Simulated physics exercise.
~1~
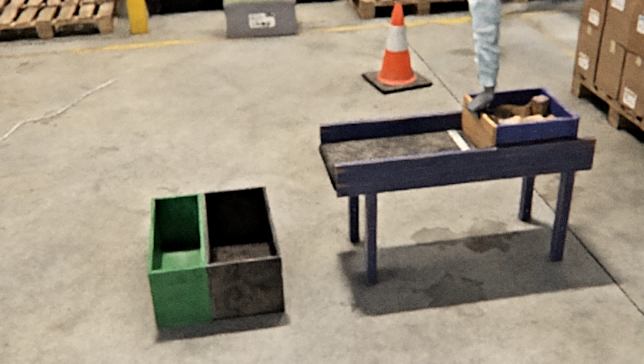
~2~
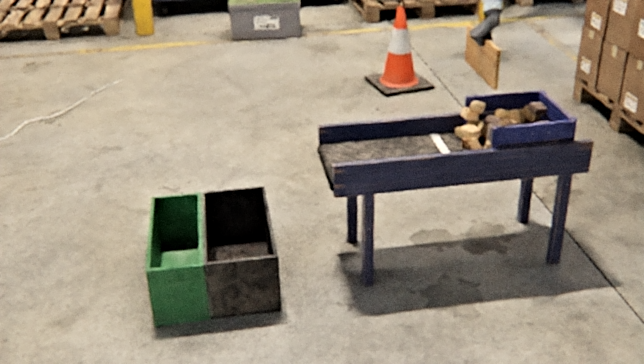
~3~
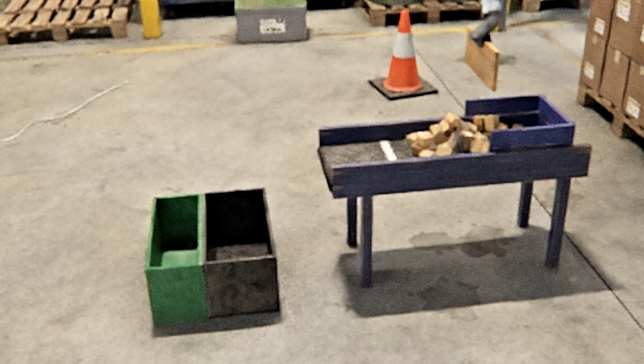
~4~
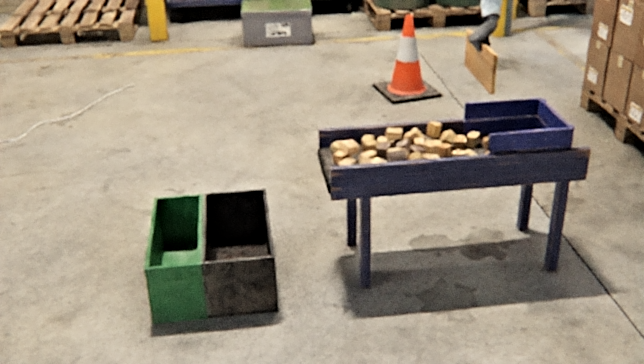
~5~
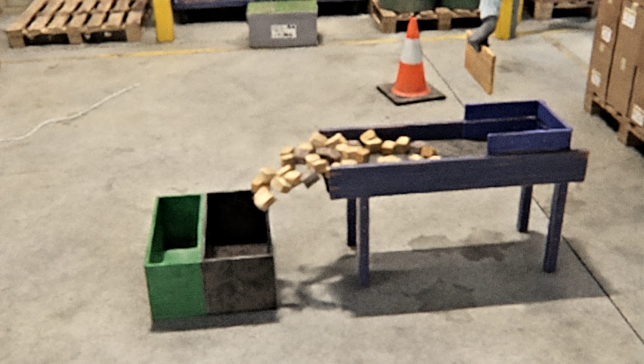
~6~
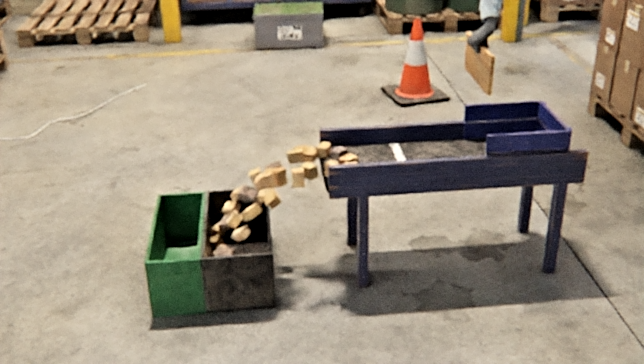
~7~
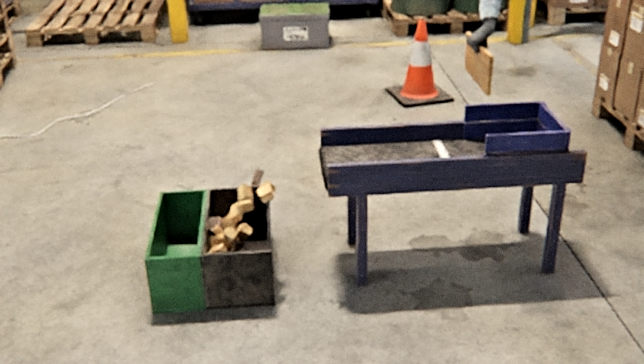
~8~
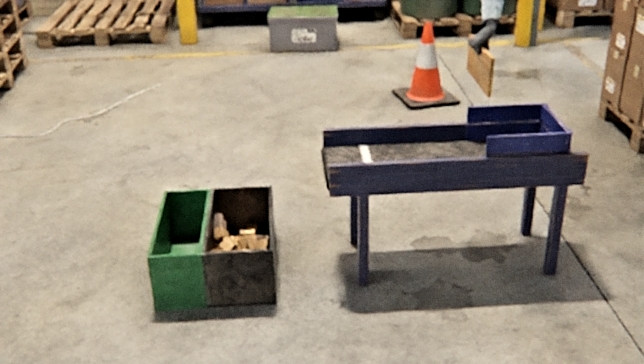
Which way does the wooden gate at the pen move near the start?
The gate moves up, lifted away from the pen and then held in the air.
